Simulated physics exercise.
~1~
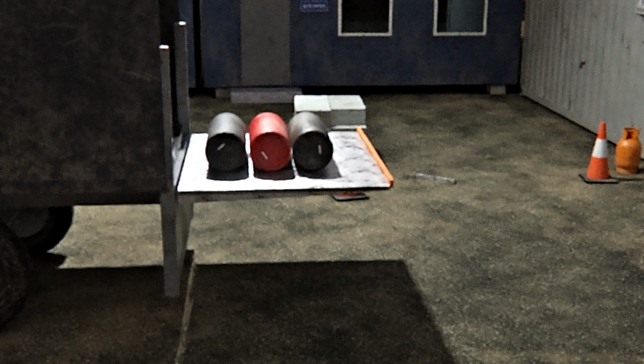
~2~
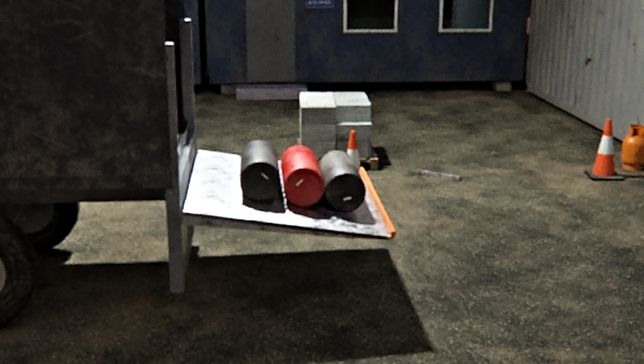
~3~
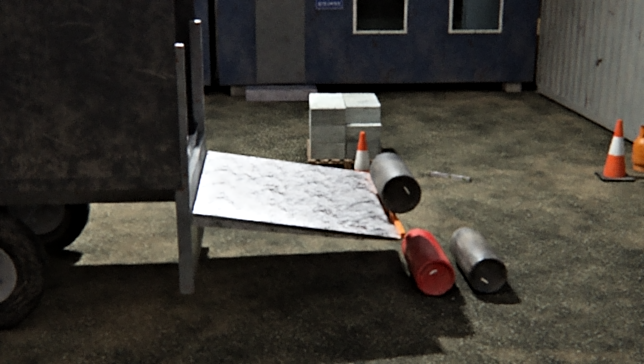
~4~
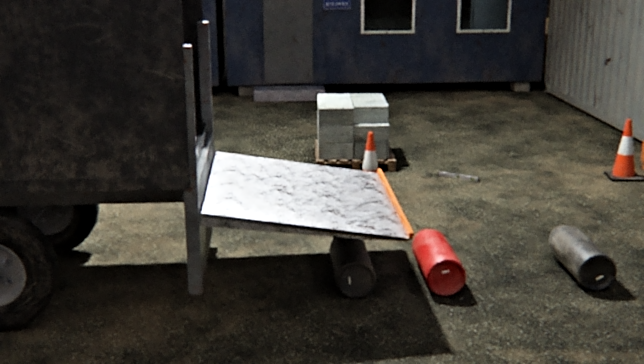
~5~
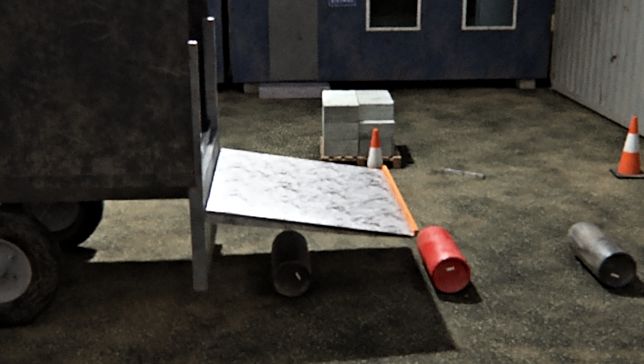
Three cylinders, one red between two dark ones, roll off a tilting plate onto the ground.
